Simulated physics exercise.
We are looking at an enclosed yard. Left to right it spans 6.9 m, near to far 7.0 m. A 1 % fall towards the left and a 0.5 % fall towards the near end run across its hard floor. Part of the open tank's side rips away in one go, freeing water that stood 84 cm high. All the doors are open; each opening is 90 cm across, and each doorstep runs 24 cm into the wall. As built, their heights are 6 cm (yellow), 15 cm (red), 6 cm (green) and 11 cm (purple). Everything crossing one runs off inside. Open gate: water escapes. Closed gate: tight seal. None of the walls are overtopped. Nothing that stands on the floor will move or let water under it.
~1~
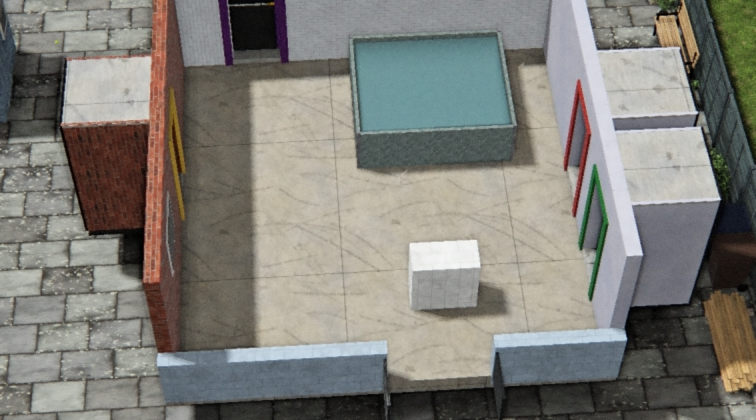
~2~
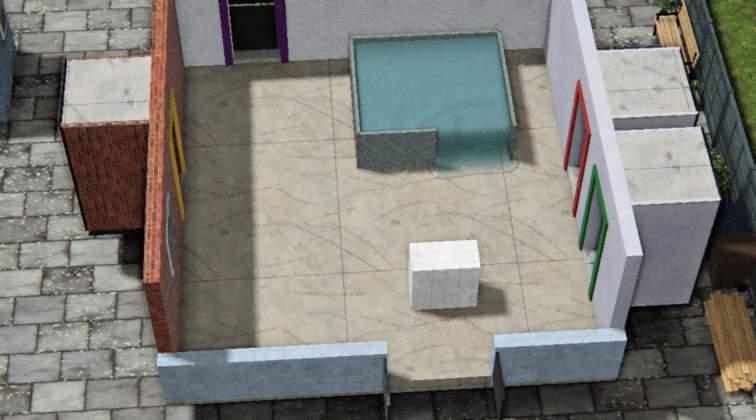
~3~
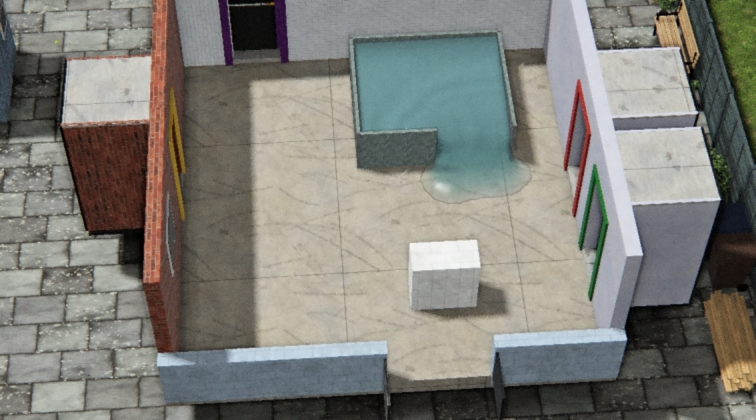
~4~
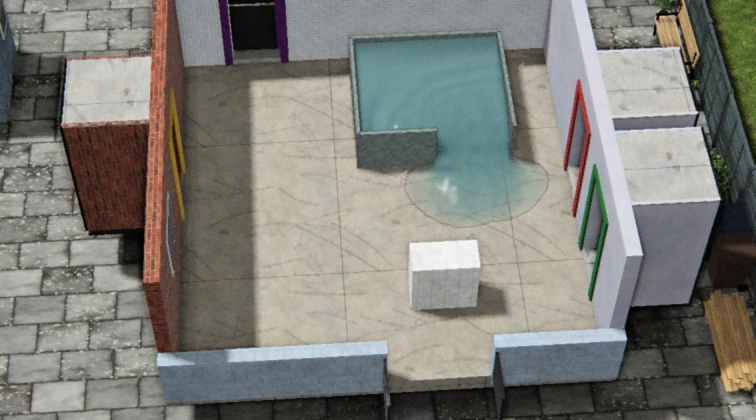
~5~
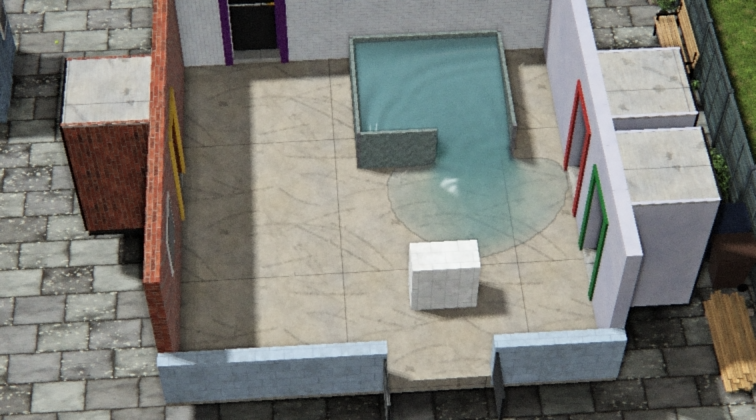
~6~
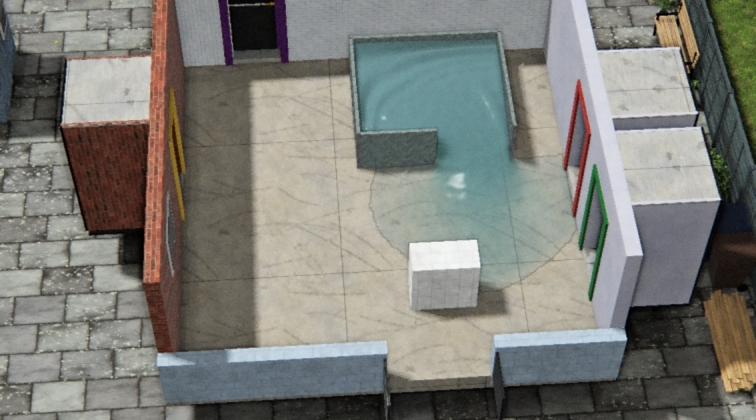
At the start, a walled yard holds a full, still open tank near the back and a white block on dry floor. Part of the tank's near side opens, and water pours through the gap, spreading in a widening rounded sheet across the floor until it reaches around the white block.
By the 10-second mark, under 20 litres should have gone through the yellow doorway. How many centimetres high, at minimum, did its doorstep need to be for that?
It needed to be about 6 cm high.
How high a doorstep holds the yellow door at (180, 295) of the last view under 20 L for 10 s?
Roughly 20 cm.
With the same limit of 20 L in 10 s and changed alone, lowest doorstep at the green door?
Green would need about 24 cm on its own.
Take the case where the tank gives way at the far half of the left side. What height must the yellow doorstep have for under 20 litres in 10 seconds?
Required height: Approx. 18 cm.
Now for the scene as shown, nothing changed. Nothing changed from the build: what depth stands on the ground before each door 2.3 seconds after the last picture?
In cm: Yellow 0, red 13, green 14, purple 0.
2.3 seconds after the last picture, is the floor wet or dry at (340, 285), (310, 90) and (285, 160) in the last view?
1: Awash; 2: Unwetted; 3: Unwetted.
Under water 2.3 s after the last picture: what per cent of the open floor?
55 %.
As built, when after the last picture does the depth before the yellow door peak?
At about 5.0 s.
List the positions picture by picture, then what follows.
In the first picture, the open tank at (431, 83) is whole and still, 84 cm deep; the yellow door at (176, 158) is dry.
In the second picture, the front is at (441, 176), 0.3 m from the gap at (473, 150); 0.4 m2 of floor is wet, 84 cm left at the back.
In the third picture, the front is at (448, 199), 0.9 m from the gap at (473, 151); 1.3 m2 of floor is wet, 84 cm left at the back.
In the fourth picture, water pours out at (473, 152) and has run 1.4 m, to (454, 223); about 11 cm deep outside, 84 cm at the back.
In the fifth picture, the gap is at (473, 152), the front 2.1 m out at a hidden place; the back of the open tank holds 81 cm.
In the sixth picture, the front is at (480, 287), 2.8 m from the gap at (473, 152); 7.4 m2 of floor is wet, 71 cm left at the back; the yellow door at (176, 158), 5.2 m from the gap, is still 3.5 m from the nearest water.
Then, 0.7 s after the last picture water covers 30 % of the floor, deepest (48 cm) near (483, 165); it has not reached the yellow door.
Then, 2.3 s after the last picture water covers 55 % of the floor, deepest (44 cm) near (567, 358); it has not reached the yellow door.
Then, 9.3 s after the last picture water covers 100 % of the floor, deepest (16 cm) near (185, 93); 10 cm at the yellow door, 18 litres in over its 6 cm doorstep.
At the yellow door as built, the water peaked near 10 cm, 5.1 s after the last picture.
With a doorstep of 5 cm, 29 litres would have come in within the 10 s; with 7 cm, 10 litres. So under 20 litres takes about 6 cm.
